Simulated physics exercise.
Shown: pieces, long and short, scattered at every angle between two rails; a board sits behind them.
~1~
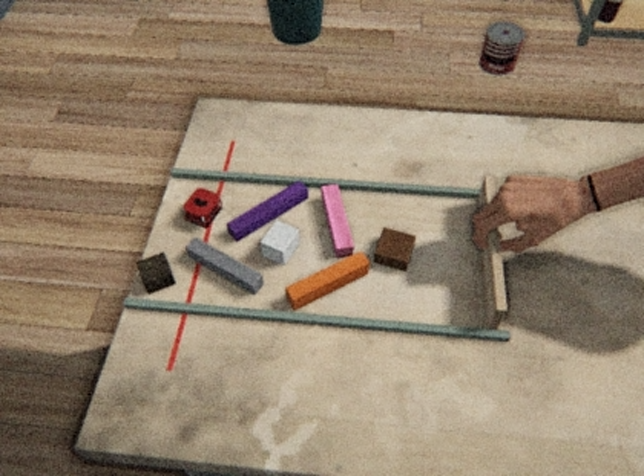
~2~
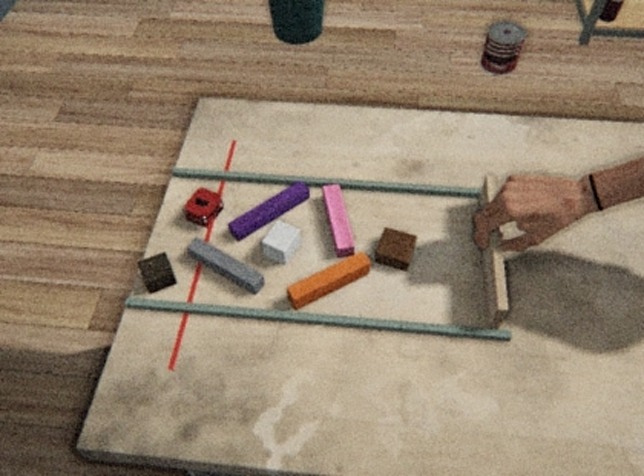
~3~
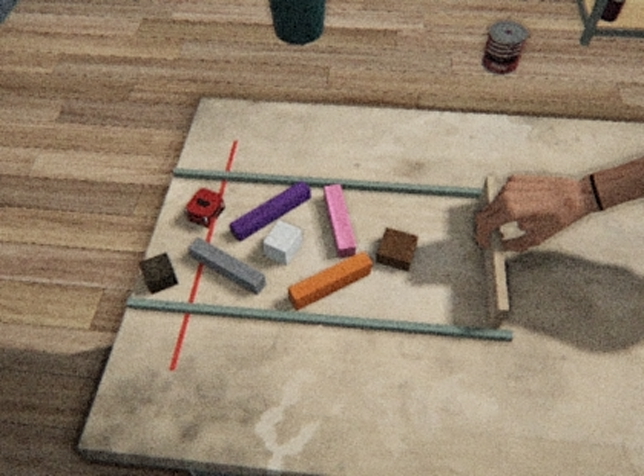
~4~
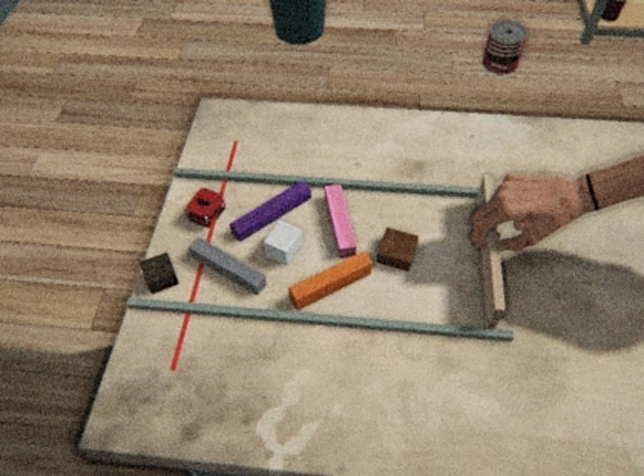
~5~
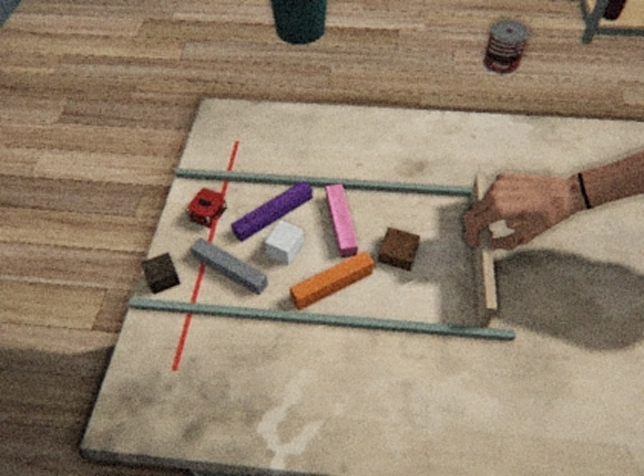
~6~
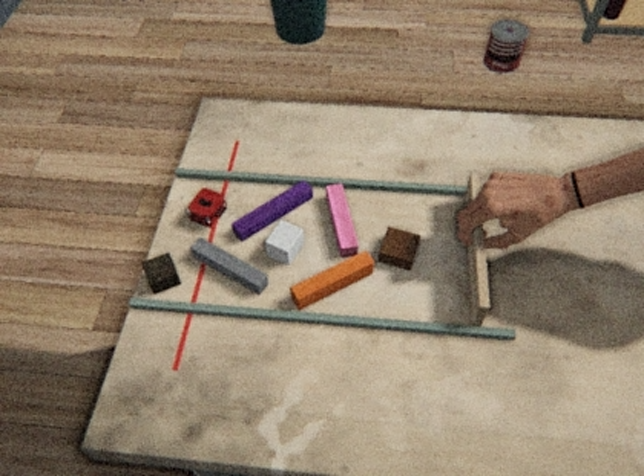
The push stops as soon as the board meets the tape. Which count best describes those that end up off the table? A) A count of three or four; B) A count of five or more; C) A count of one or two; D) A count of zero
Answer: A.
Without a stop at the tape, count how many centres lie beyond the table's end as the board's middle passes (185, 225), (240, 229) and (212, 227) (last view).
In order, that gives 5, then 0, then 3.
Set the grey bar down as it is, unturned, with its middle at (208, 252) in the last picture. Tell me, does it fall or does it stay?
Placed there, it goes off the edge.
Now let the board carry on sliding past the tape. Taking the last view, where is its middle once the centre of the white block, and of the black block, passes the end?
(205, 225) and then (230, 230), give or take.
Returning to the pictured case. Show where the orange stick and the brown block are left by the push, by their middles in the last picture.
Orange stick: (160, 272); brown block: (193, 235).
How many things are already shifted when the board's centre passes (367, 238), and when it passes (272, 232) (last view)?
So far 3, and 7 at the second.
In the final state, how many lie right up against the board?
Count recorded: 3.
Early on, none off yet; black block at rest near (162, 273); red case at rest near (208, 208); grey bar at rest near (229, 266).
A while later, none off yet; black block at rest near (162, 273); red case at rest near (208, 208); grey bar travelled a little near (205, 250).
Finally, the number that fall off is three or four; lost, grey bar, red case and black block.
